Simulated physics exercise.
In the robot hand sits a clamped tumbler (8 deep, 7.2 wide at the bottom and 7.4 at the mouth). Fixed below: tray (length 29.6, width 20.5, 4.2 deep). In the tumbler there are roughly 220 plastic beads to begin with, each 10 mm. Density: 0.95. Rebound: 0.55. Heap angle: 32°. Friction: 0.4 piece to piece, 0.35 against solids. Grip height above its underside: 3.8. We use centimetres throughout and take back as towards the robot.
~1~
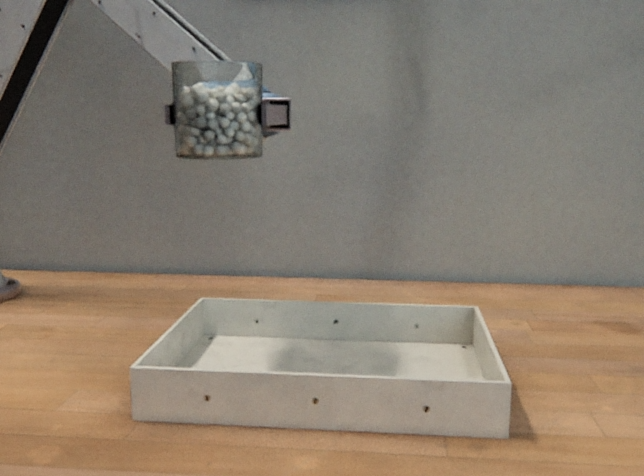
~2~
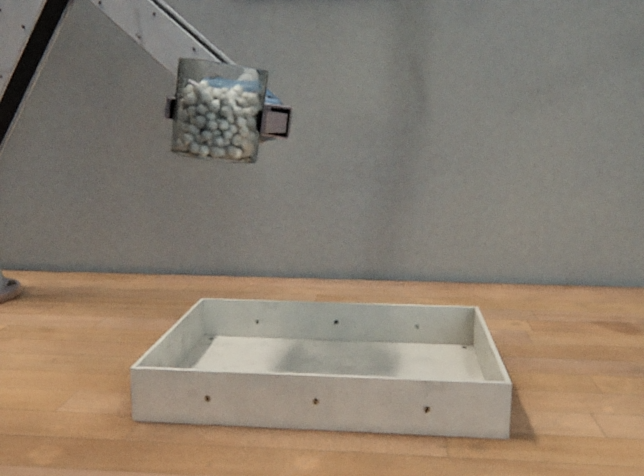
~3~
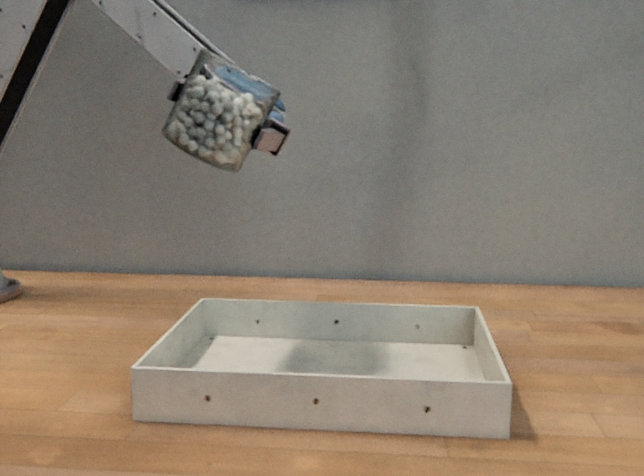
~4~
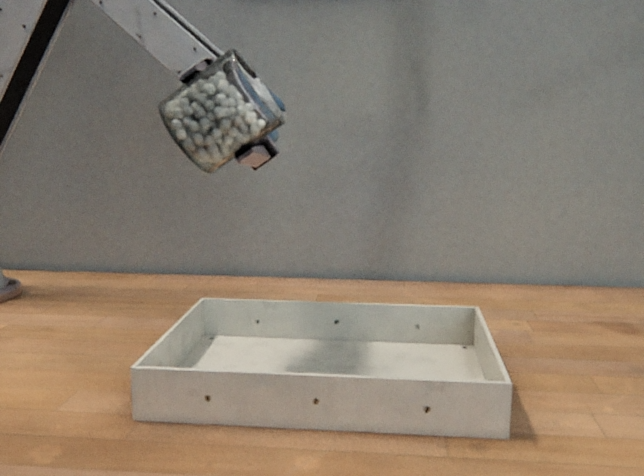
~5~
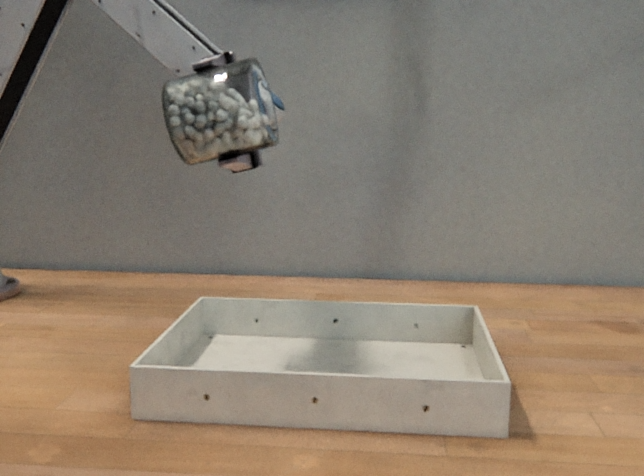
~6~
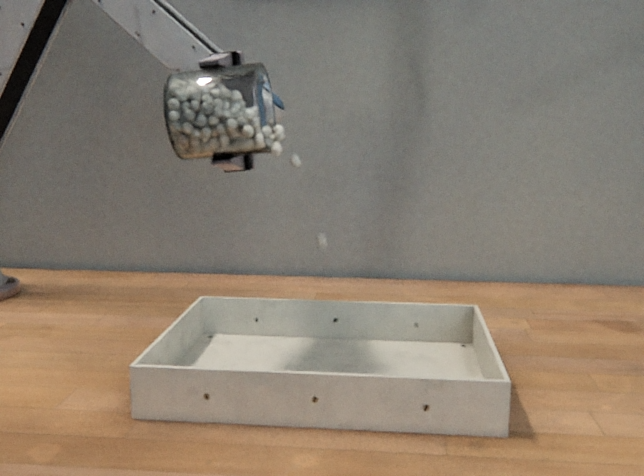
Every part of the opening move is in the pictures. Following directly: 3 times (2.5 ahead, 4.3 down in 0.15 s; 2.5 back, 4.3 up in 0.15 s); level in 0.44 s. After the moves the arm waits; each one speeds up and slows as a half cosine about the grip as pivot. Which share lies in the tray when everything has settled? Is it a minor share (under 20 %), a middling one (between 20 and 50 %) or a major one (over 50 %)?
A middling share.
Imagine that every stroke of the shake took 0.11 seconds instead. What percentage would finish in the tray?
Roughly 50 percent then.
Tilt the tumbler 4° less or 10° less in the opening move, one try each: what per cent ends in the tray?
25 and 10 %.
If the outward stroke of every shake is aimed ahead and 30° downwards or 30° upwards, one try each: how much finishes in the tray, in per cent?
Estimates, in order: 70 % then 90 %.
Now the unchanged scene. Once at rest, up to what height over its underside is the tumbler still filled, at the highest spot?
I'd put it at close to 5.5 centimetres.
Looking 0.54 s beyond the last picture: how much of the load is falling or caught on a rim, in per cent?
6 %.
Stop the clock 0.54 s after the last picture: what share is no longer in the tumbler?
By then near 20 % is out.
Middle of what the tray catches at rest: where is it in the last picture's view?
(346, 371).
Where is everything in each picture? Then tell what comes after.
The first picture shows tumbler middle at (218, 112), level; upper third of the load around (220, 105), from x 185 to 255, top at y 90; 224 in the tumbler.
The second picture shows tumbler middle at (219, 113), tilted 8° forward; upper third of the load around (217, 105), from x 180 to 255, top at y 90.
The third picture shows tumbler middle at (220, 113), tilted 29° forward; upper third of the load around (213, 104), from x 170 to 255, top at y 85.
The fourth picture shows tumbler middle at (221, 114), tilted 55° forward; upper third of the load around (210, 100), from x 170 to 260, top at y 80.
The fifth picture shows tumbler middle at (220, 113), tilted 76° forward; upper third of the load around (206, 99), from x 175 to 265, top at y 85.
The sixth picture shows tumbler middle at (220, 113), tilted 84° forward; upper third of the load around (205, 104), from x 175 to 320, top at y 85; 222 in the tumbler, 2 in flight or on a rim.
Then, 0.54 s later, tilted 84° forward, highest piece 24 above the table; 174 in the tumbler, 36 in the tray, 14 in flight or on a rim.
Then, 1.07 s later, tilted 56° forward, highest piece 25 above the table; 142 in the tumbler, 78 in the tray, 4 in flight or on a rim.
Then, 1.54 s later, level, highest piece 27 above the table; 141 in the tumbler, 83 in the tray.
Then, 2.59 s later, level, highest piece 27 above the table; 141 in the tumbler, 83 in the tray.
At rest, 141 in the tumbler, 83 in the tray. That is 37 % in the tray.
